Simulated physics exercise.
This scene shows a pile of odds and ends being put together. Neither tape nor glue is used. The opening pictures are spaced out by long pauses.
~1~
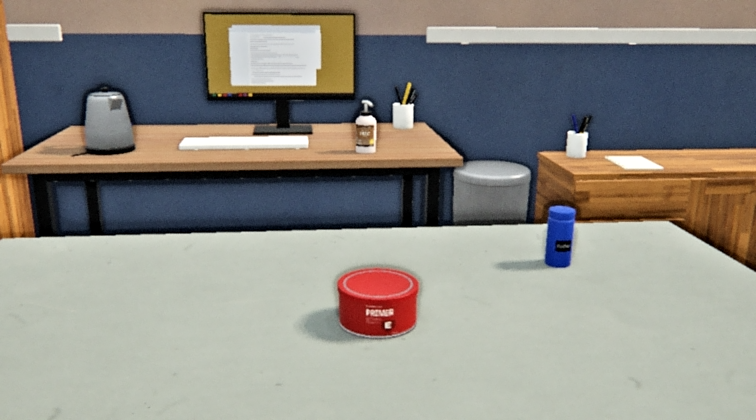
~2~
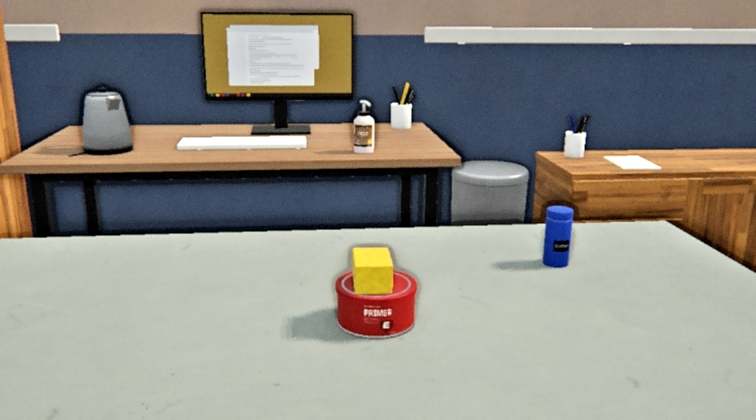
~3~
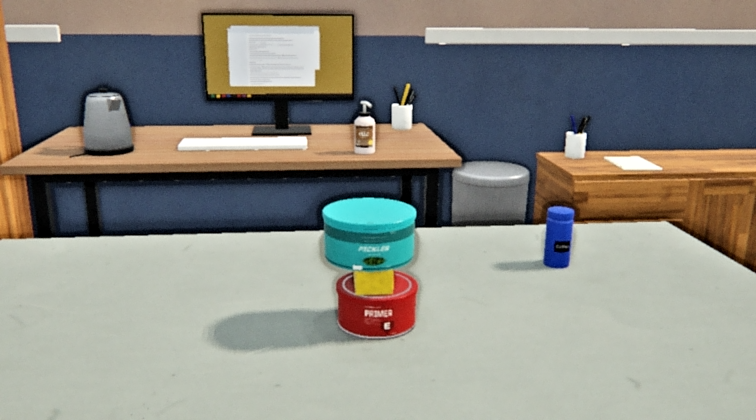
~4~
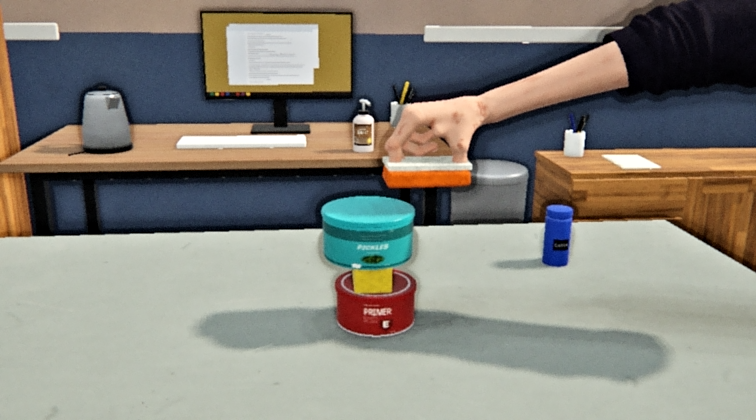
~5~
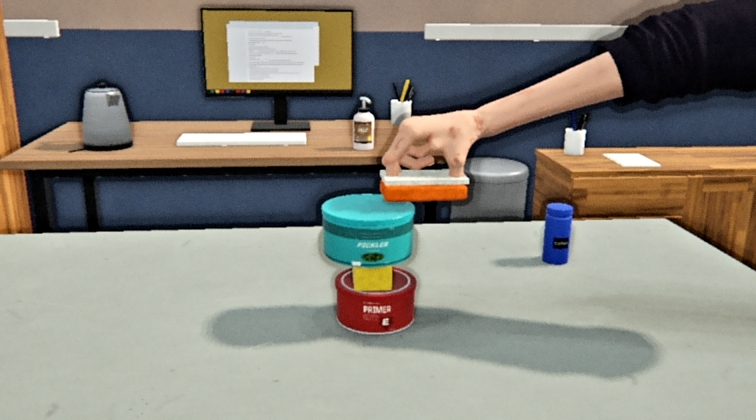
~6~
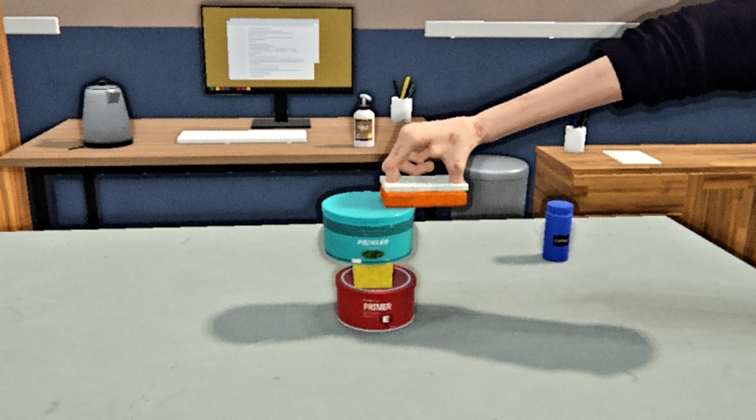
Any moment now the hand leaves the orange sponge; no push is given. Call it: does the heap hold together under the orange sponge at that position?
It falls apart.
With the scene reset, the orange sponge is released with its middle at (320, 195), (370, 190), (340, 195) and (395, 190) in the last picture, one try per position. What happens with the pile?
Result per case: First toppled, second still standing, third still standing, fourth still standing.
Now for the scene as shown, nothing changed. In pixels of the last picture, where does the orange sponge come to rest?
Around (509, 301).
Then, 0.30 s after the last picture, orange sponge now fallen.
Then, 0.50 s after the last picture, things are still on the move.
Then, 1.00 s after the last picture, nothing new.
At rest, fallen, orange sponge; the other 4 in place. Seen from the same camera at the end, orange sponge near (509, 301). The pile comes apart.
